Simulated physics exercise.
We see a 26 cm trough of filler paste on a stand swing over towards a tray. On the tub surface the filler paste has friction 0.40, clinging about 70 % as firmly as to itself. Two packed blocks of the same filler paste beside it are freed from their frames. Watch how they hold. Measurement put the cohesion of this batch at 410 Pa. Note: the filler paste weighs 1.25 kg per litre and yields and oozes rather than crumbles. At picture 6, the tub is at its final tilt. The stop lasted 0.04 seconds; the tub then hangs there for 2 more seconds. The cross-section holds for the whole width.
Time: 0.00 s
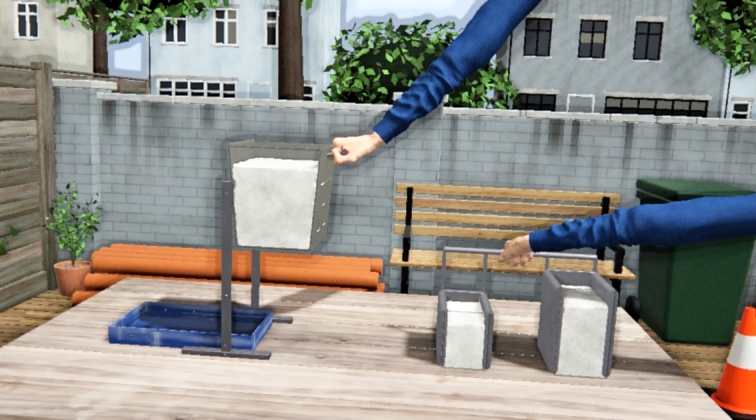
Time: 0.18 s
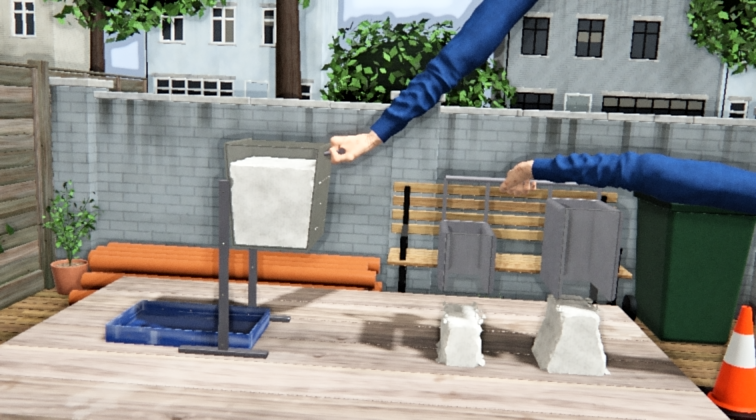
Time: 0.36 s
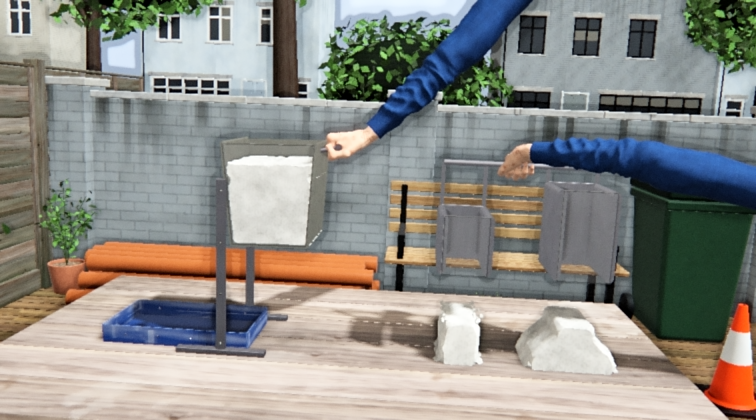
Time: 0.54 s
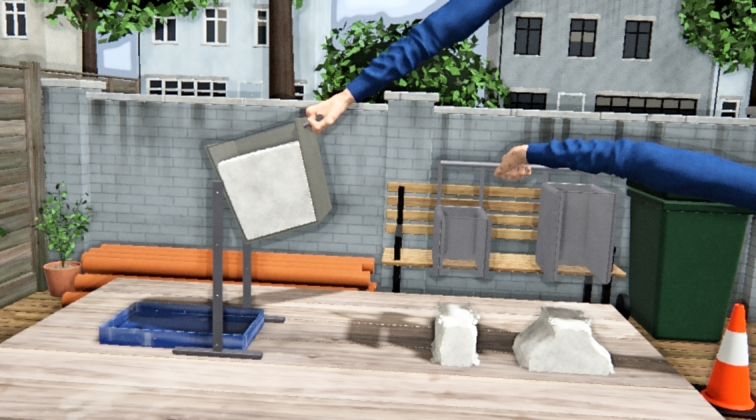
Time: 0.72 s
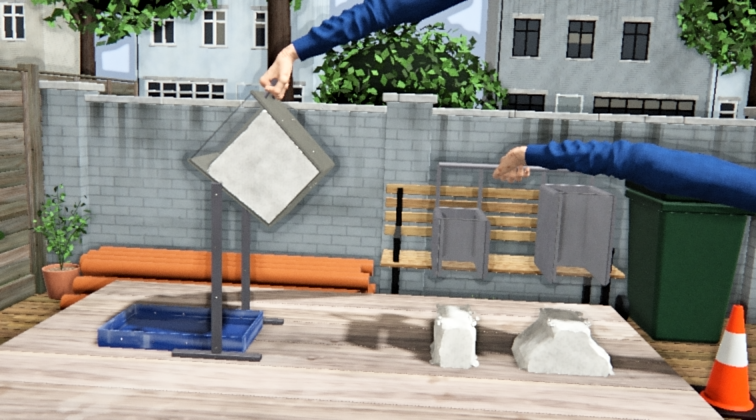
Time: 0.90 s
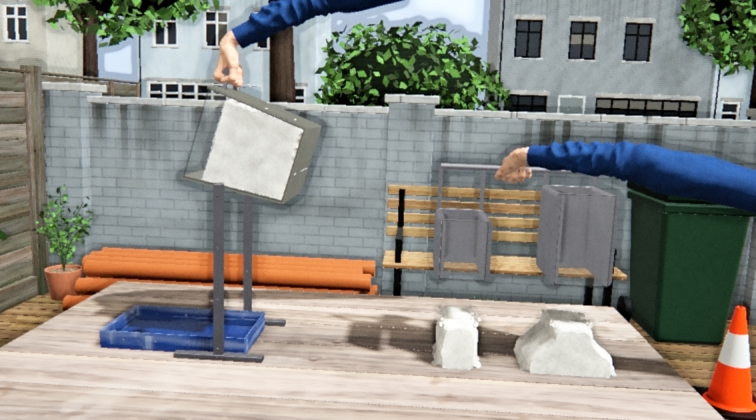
Hands lifting casings off two white paste blocks, the right one slumping, then tilting a filled trough leftward above a blue tray.
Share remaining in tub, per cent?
Approx. 97 %.
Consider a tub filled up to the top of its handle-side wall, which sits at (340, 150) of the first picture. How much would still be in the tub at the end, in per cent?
Roughly 70 %.
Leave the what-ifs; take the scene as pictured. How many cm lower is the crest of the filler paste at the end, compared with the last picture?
The top ends up some 5 cm below its level in the last picture.
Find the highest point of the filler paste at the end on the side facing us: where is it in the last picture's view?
The highest point sits at around (206, 119).
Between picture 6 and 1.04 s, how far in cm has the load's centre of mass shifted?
Something like 2 cm, give or take.
After 1.04 s, the tub is at 74 degrees and holds 100 %.
After 1.21 s, the tub is at 74 degrees and holds 98 %.
After 1.38 s, the tub is at 74 degrees and holds 97 %.
After 1.55 s, the tub is at 74 degrees and holds 97 %.
After 2.90 s, at the end, the tub is at 74 degrees and holds 97 %.
